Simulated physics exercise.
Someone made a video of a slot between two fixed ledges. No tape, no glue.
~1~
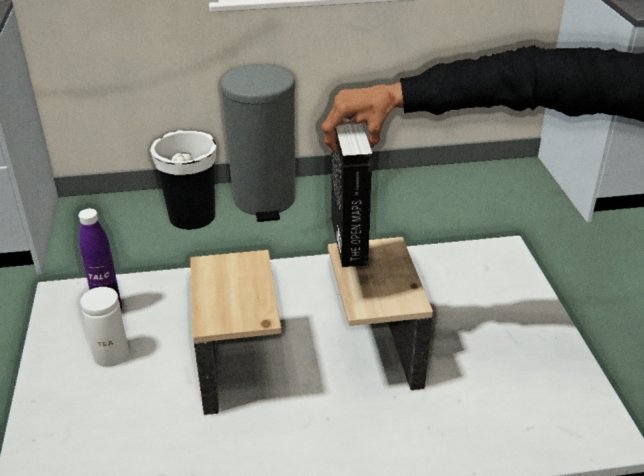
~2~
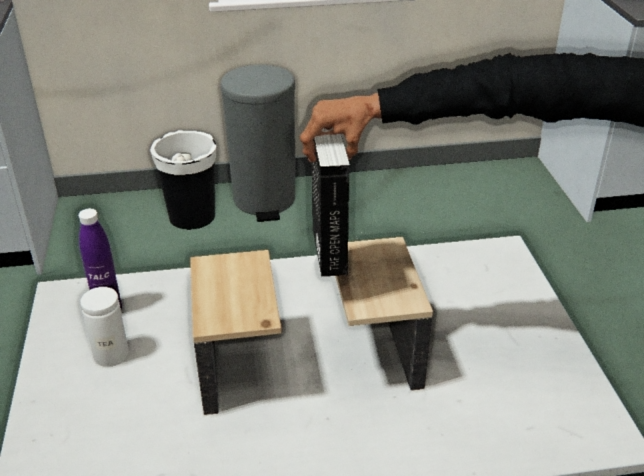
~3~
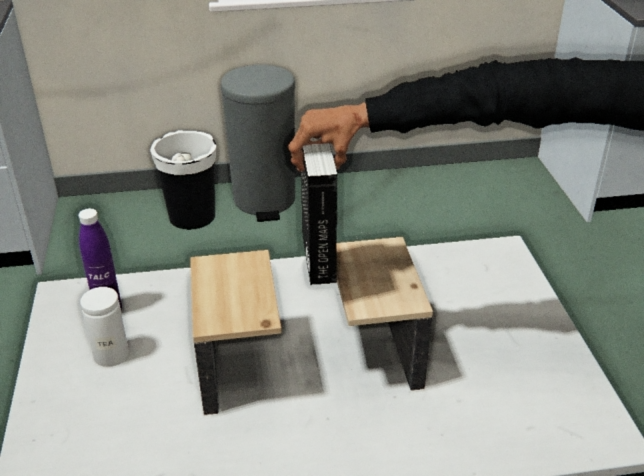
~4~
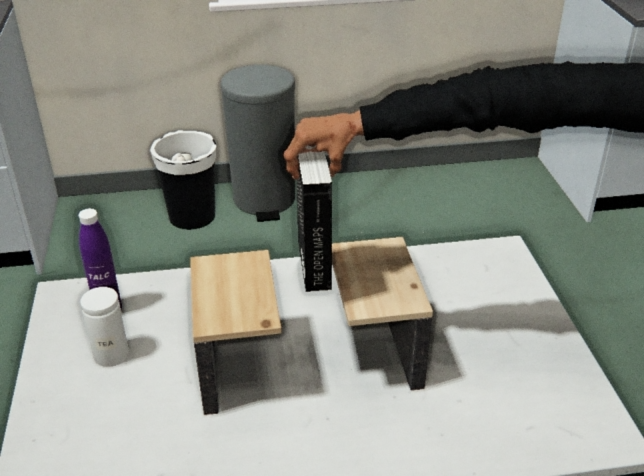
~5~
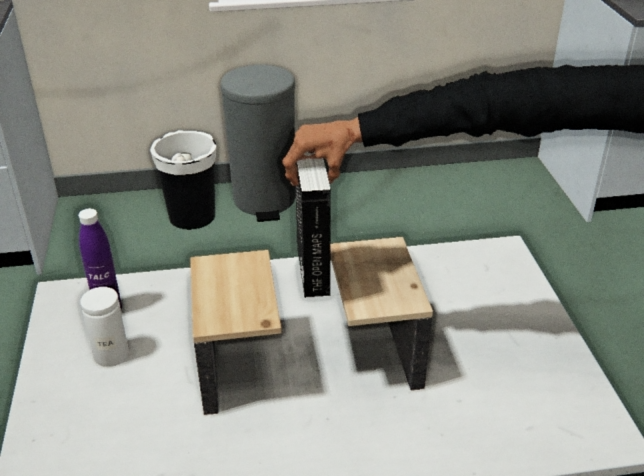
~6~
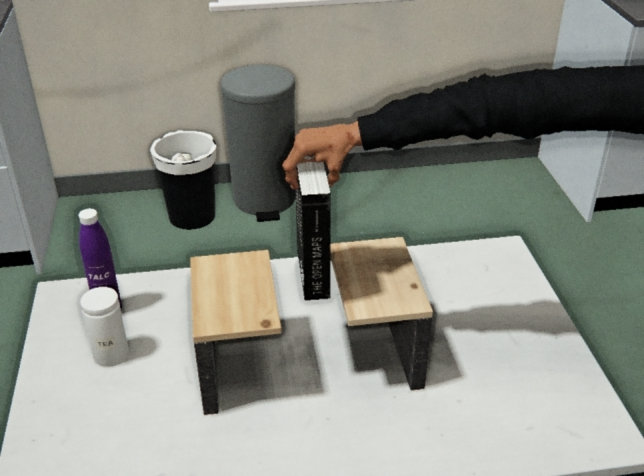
A black book, gripped from above by a hand in a dark sleeve, moved left and slightly down from the right wooden stand to the gap between two stands, while a purple bottle stayed still.
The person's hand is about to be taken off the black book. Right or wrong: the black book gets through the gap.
Right.
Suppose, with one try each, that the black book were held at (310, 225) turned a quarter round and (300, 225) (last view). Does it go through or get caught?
The first time it does not get through, and the second time it makes it through.
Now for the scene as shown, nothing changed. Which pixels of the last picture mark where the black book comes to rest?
At about (314, 318).
Then, 0.20 s past the last view, black book displaced a little near (313, 246).
Then, 0.30 s past the last view, black book displaced about its own width near (314, 305).
Then, 0.40 s past the last view, black book displaced about its own width near (314, 309).
Finally, moved from the start, black book; the other 2 still in place. Final places as the last picture's camera would see them, black book near (314, 318). The book reaches the table.
